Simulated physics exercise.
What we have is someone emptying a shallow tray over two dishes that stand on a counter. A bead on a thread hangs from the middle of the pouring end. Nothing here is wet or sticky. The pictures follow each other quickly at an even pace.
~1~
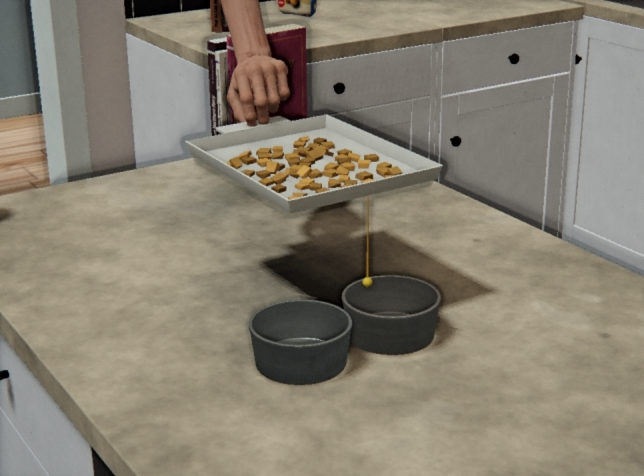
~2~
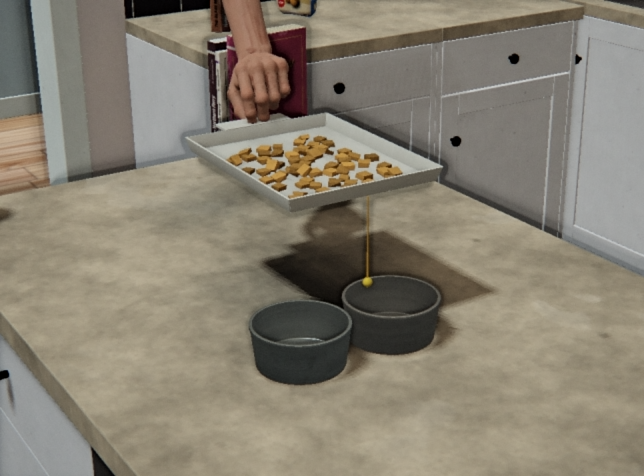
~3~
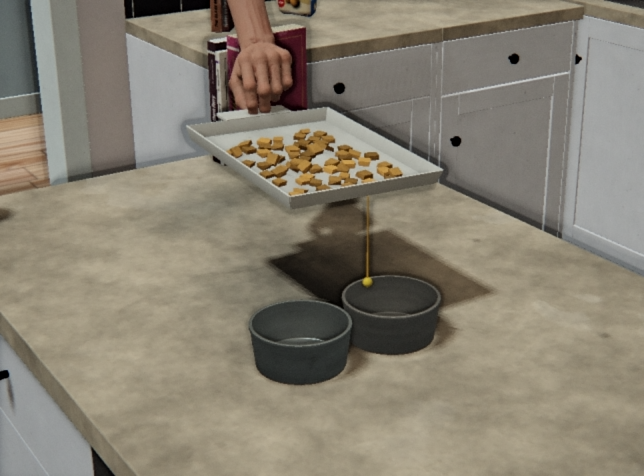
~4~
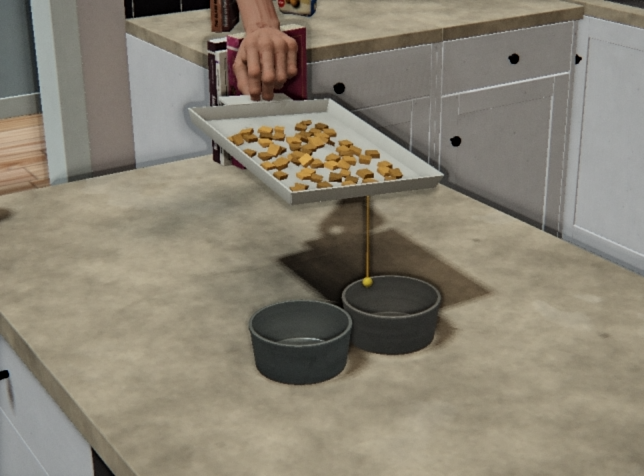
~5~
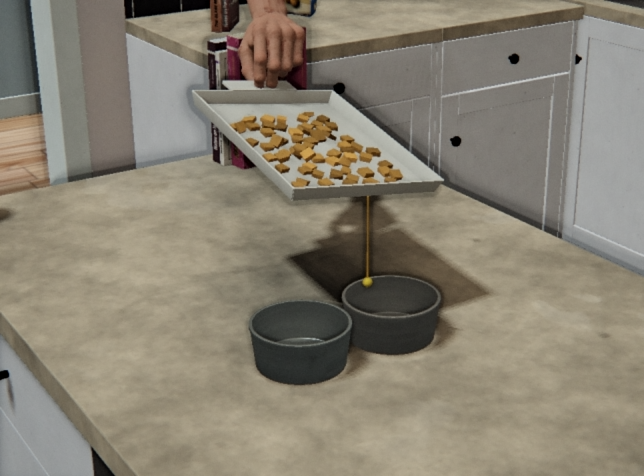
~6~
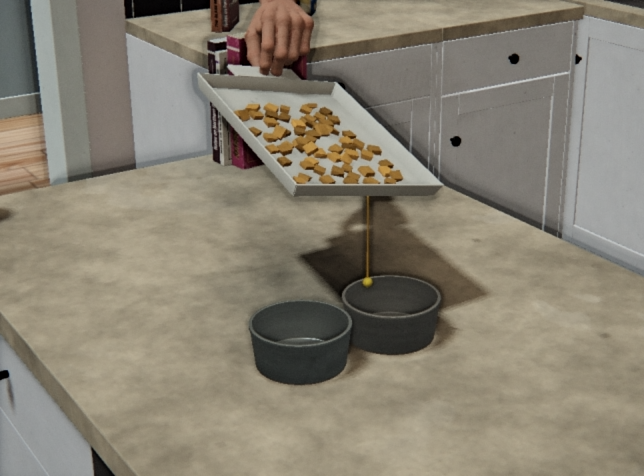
The clip opens on a hand holding a shallow tray of small golden-brown cereal pieces above two dark dishes on a counter, with a yellow bead hanging on a thread. The hand gradually raises the tray's far side, steepening its slant toward the lower right, while the pieces stay spread across it.
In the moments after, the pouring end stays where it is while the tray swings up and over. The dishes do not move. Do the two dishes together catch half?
Together they catch only the smaller part.
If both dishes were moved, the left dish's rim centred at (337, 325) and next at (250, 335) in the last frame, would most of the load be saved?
At the first place under half, at the second under half.
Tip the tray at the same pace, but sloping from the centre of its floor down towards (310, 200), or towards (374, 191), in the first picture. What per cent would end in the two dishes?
About 90 and 50 per cent.
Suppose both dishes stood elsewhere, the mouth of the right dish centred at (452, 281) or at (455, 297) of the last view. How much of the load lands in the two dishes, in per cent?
Roughly 70 per cent, and 10 per cent.
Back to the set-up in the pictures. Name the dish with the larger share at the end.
Fuller: The right dish.
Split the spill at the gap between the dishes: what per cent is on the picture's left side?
Roughly 0 in a hundred.
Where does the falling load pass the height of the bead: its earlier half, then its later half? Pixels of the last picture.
First near (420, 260), later near (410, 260).
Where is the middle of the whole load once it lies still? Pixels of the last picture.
Around (427, 312).
Soon, tray tipped steeply; nearly all on the tray; a small part in the air.
A while on, tray tipped past a quarter turn; a stray few on the tray; about a third in the right dish; about two thirds outside both; a small part in the air.
Towards the end, tray tipped past a quarter turn; about a third in the right dish; about two thirds outside both.
Finally, tray tipped past a quarter turn; none in the left dish; about a third in the right dish; about two thirds outside both.
